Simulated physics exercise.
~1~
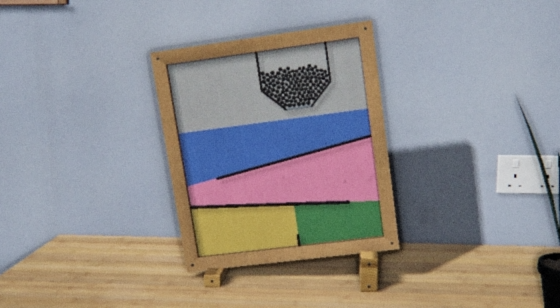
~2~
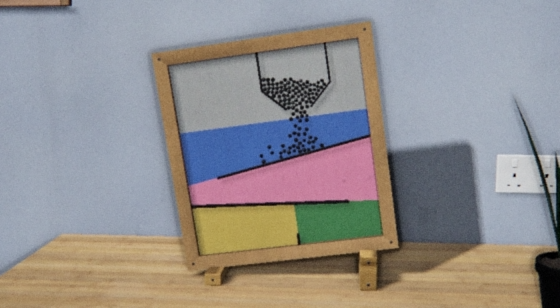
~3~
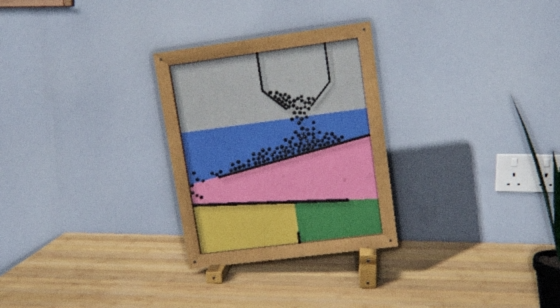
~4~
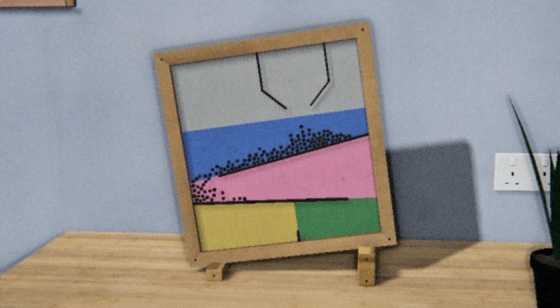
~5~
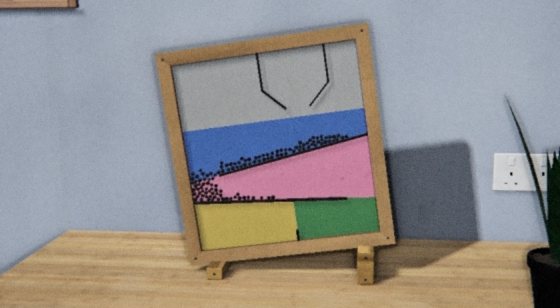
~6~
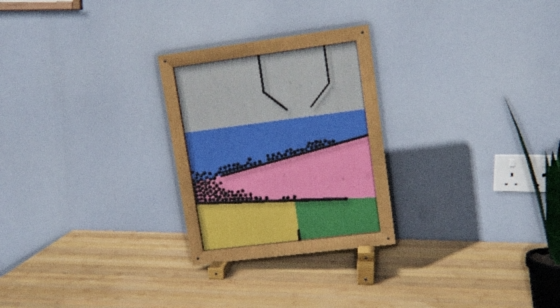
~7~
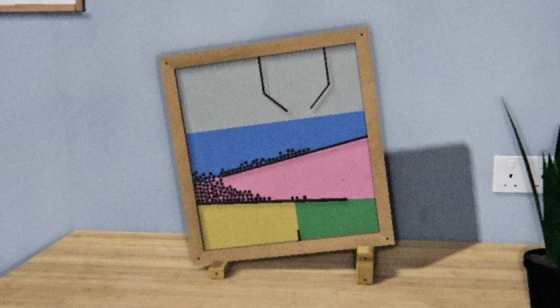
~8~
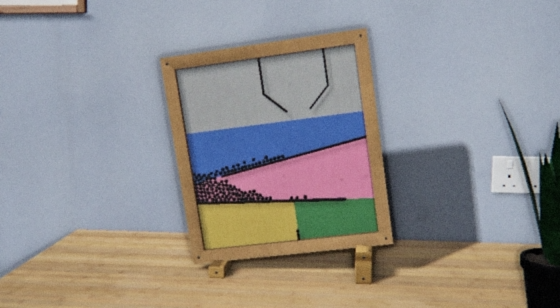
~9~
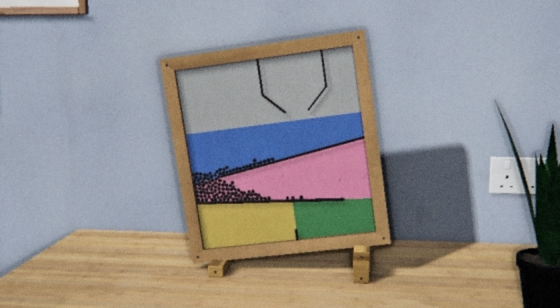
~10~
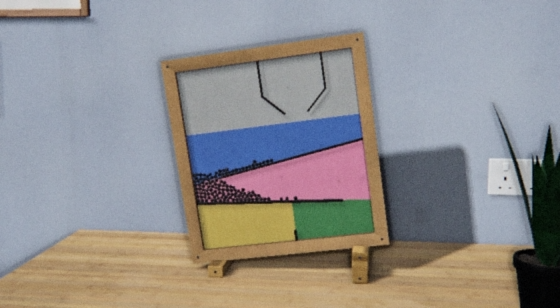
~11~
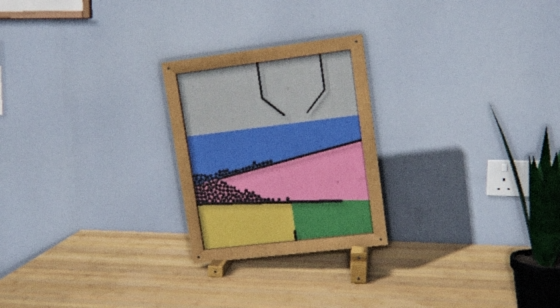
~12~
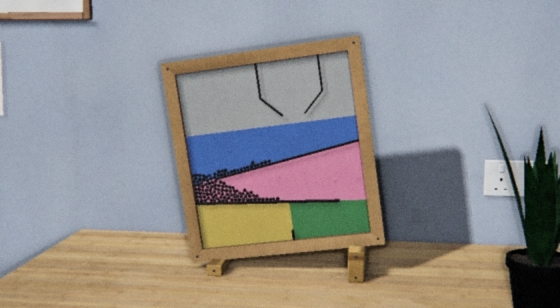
To begin with, black beads fill a hopper at the top of a tilted, wood-framed case standing on a wooden table, with a plant and a wall socket to the right. The hopper opens at the bottom, and the beads pour onto a sloping ledge across the blue section. They spread down the slope to the left, then drop through the gap at its lower end into the pink section. The hopper empties, and the flow slows as beads pile up. Finally they rest, mostly wedged in pink, with some left along the blue slope and yellow and green empty.
